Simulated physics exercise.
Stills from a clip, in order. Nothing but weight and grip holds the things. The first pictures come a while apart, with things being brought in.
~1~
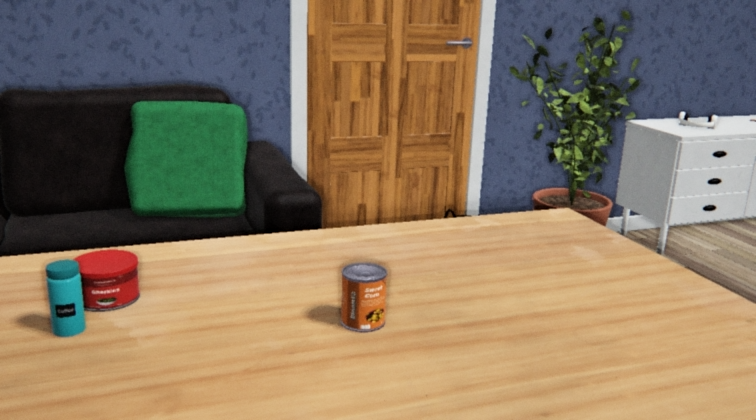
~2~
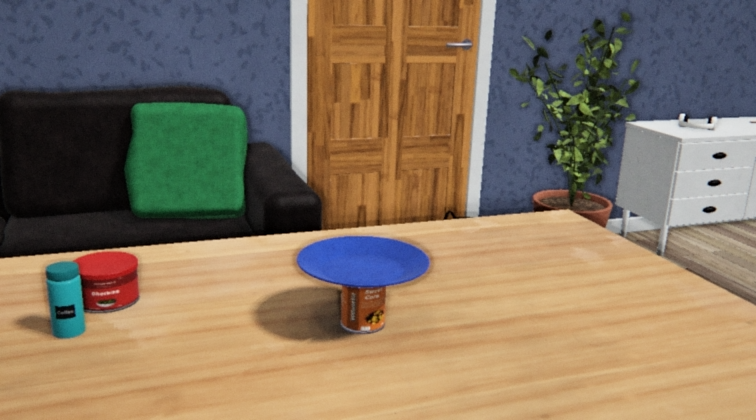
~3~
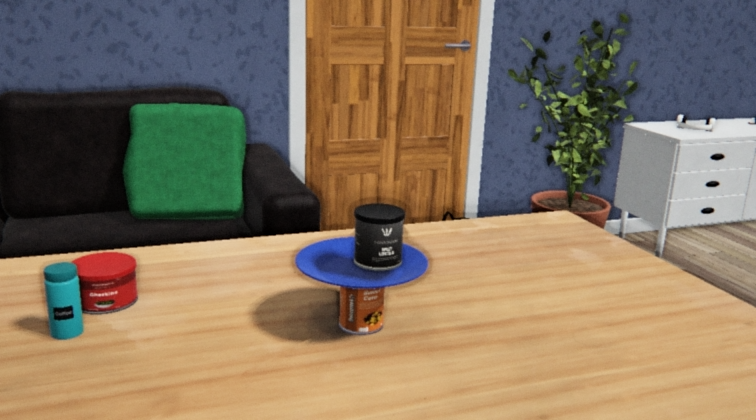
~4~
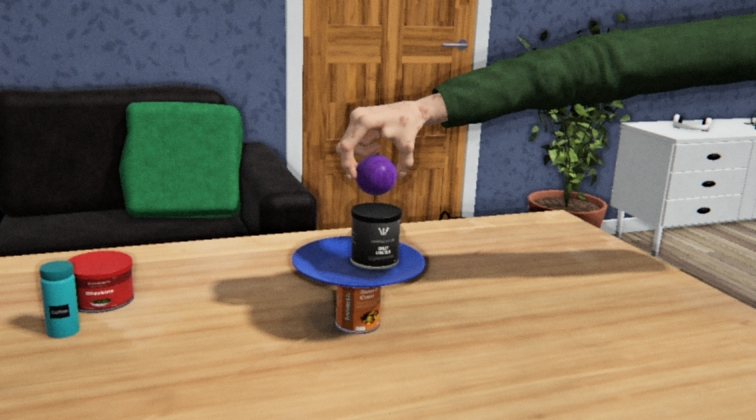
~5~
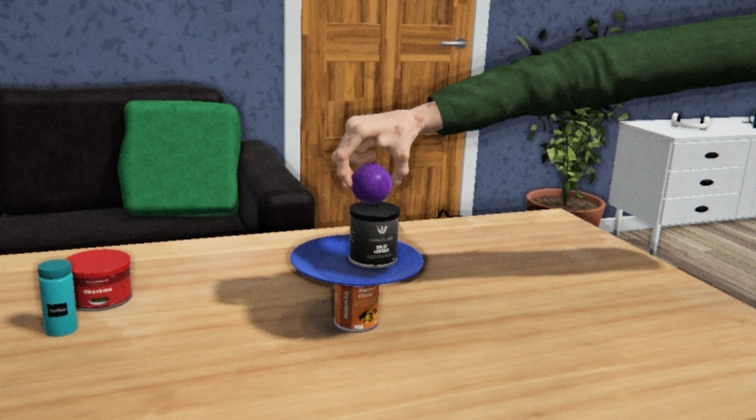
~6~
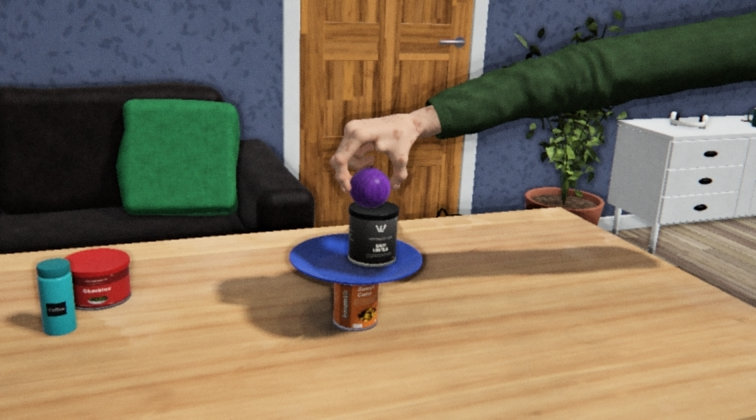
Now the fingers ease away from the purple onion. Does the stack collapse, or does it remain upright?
None of it tumbles.
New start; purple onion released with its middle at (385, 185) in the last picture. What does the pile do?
The pile then stays upright.
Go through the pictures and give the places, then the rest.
In the first frame, the last thing is not in view yet; orange tin (364, 297).
In the second frame, the last thing is not in view yet.
In the third frame, the last thing is not in view yet; turquoise shaker (64, 301).
The fourth frame shows coming down; purple onion (376, 175); red tub (100, 281).
The fifth frame shows coming down; purple onion (371, 183); blue plate (357, 263).
The sixth frame shows in place under the hand; purple onion (370, 187); orange tin (356, 296).
Then, 0.40 s after the last picture, nothing has stirred.
Then, 1.20 s after the last picture, purple onion resting near (370, 189).
At rest, all 6 in place. Seen from the same camera at the end, purple onion near (371, 189). The pile holds.
